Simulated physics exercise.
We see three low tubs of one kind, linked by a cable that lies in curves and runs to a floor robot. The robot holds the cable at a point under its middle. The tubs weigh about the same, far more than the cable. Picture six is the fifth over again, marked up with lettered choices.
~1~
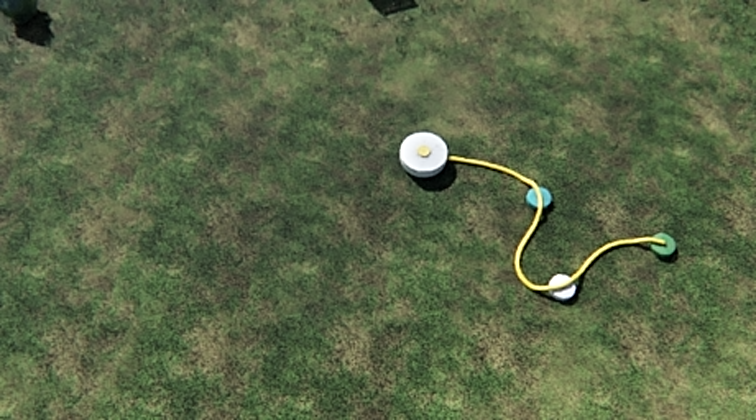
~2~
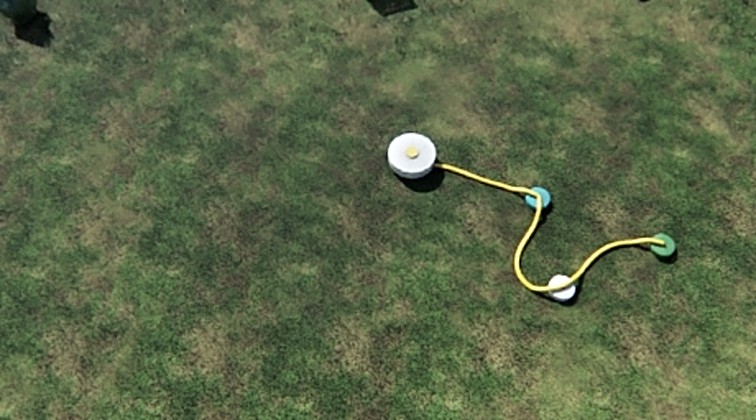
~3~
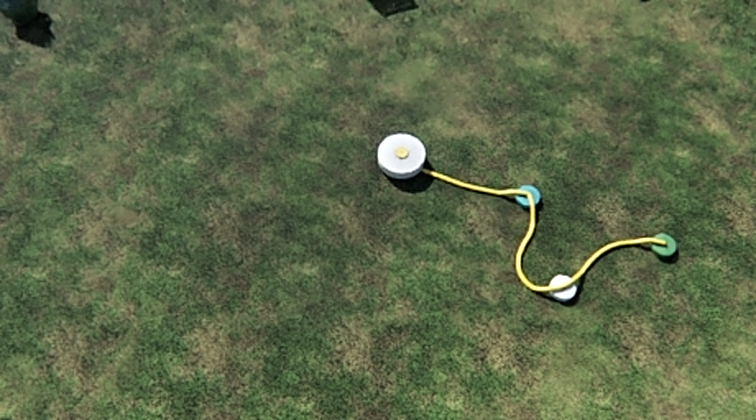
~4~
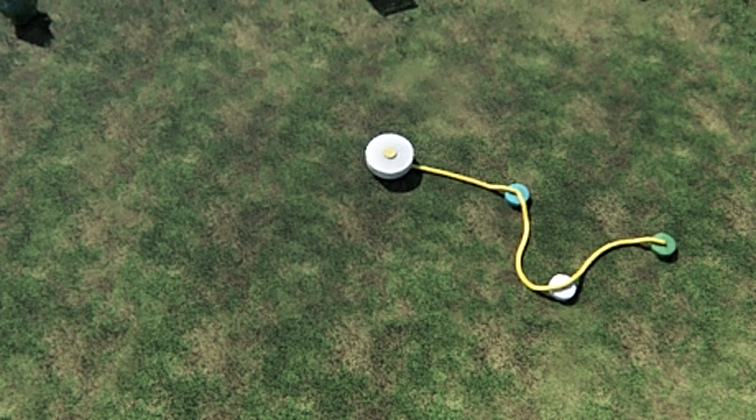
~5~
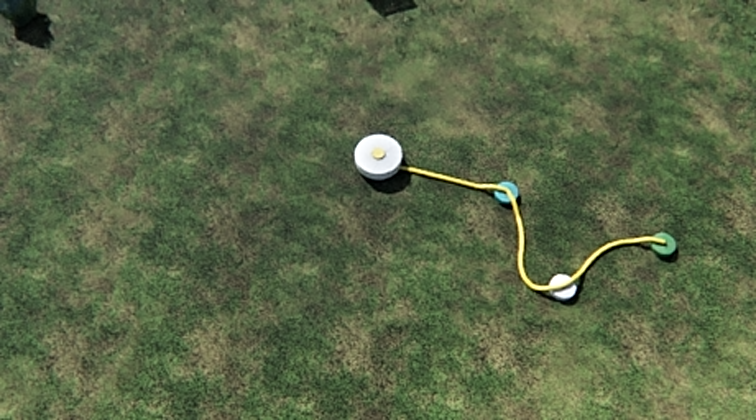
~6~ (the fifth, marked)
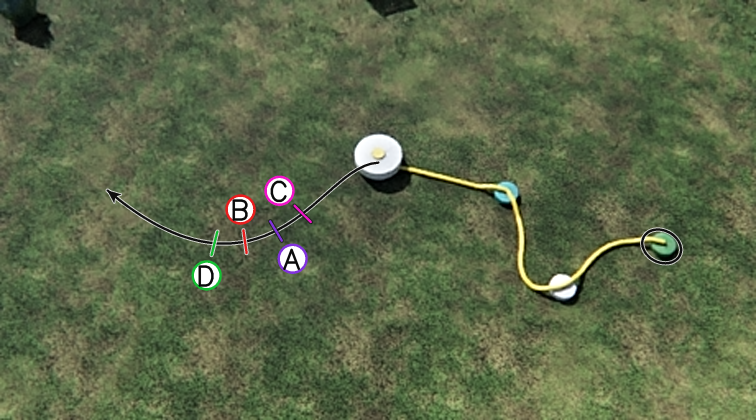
On patchy grass, a round white robot moves left, straightening its yellow cable, then drawing the nearest blue tub after it.
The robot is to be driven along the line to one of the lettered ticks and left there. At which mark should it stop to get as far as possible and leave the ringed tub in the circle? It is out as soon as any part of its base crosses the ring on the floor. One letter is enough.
All is well up to A.
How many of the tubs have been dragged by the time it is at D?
Three.
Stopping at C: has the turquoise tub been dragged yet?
By then, yes.
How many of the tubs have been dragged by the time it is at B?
Three.
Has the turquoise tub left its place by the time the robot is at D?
By then, yes.
On the marked copy, A at (276, 231); B at (245, 242); C at (303, 214); D at (215, 243); the ring at (662, 246); the route from (378, 163) via (241, 242) to (108, 190).
Taking A. A third of the way, robot (341, 177); green tub (663, 244); white tub (563, 287); turquoise tub (473, 190).
Two thirds of the way, robot (308, 205); green tub (663, 244); white tub (559, 283); turquoise tub (443, 206).
When it is over, robot (275, 227); green tub (663, 244); white tub (546, 272); turquoise tub (413, 225); the ringed tub at the far end is still in its ring.
As for the rest, B drags the last tub to (647, 247); C is safe but short; D drags the last tub to (618, 249).
